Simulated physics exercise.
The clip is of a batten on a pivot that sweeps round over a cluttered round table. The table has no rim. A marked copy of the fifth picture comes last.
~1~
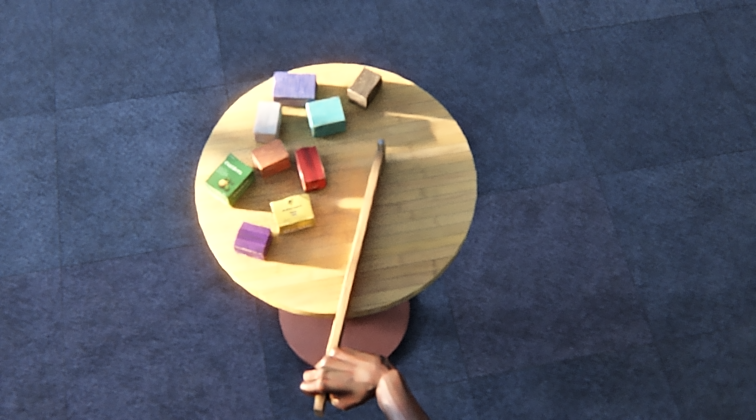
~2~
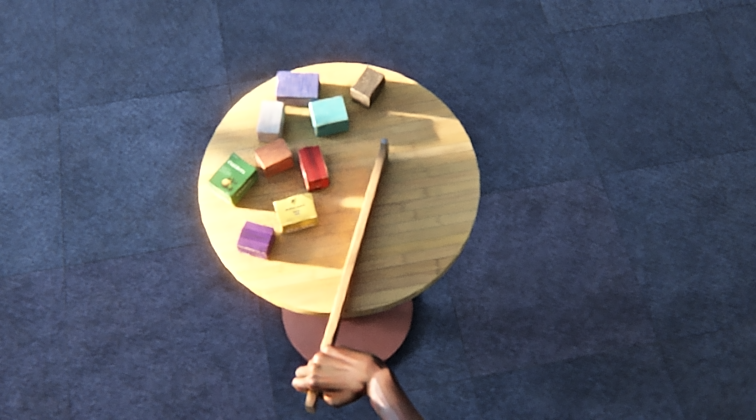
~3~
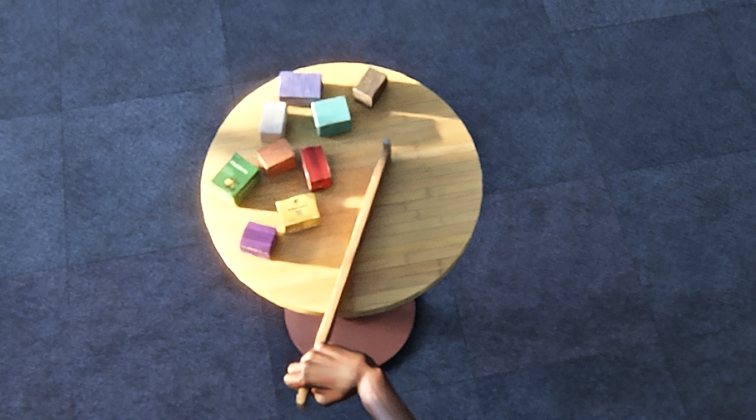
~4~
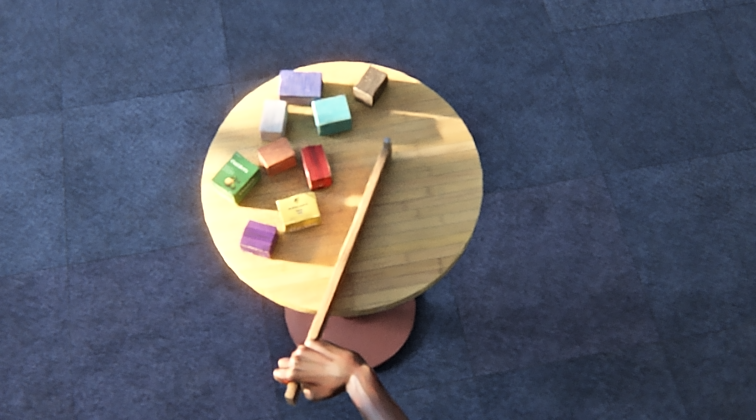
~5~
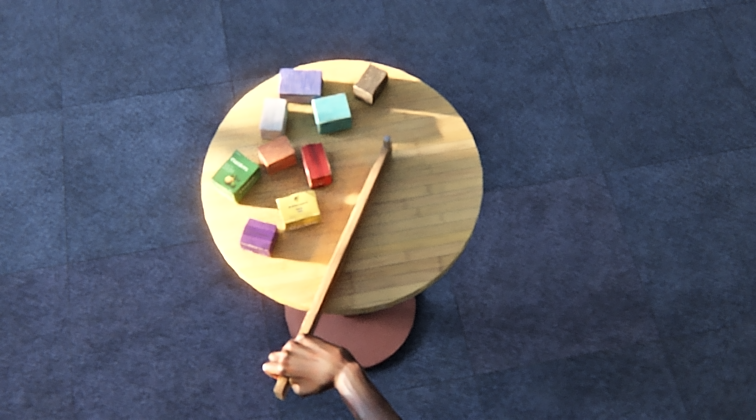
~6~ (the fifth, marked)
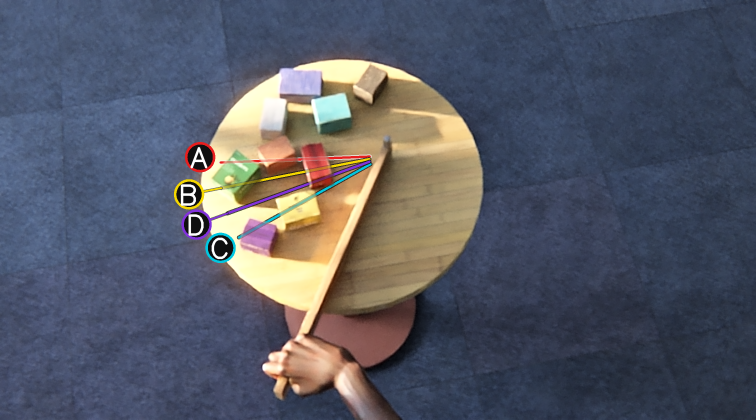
A round wooden table with a reddish base stands on dark blue carpet, seen from overhead. Small blocks in blue, grey, teal, brown, orange, red, green, yellow and purple lie over its left and upper parts, beside a long thin batten. A hand swings the batten's near end steadily leftward while its far tip barely shifts and the blocks keep their places, the view drifting very slightly.
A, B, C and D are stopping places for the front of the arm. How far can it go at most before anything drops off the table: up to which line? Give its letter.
At A, and not beyond.
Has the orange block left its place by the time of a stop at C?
No.
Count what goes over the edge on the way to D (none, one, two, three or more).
The count is none.
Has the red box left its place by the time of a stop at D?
Yes.
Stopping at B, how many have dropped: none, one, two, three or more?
In all, none.
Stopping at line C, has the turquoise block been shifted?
No.
On the marked copy, A at (295, 160); B at (296, 174); C at (306, 200); D at (300, 187).
Taking A. A third of the way, arm (321, 202); yellow box (292, 207); blue block (301, 87).
Two thirds of the way, arm (301, 173); green packet (230, 158); purple box (242, 184).
When it is over, arm (297, 149); green packet (229, 117); blue block (302, 79); nothing has fallen.
As for the rest, B is safe but short; C is safe but short; D is safe but short.
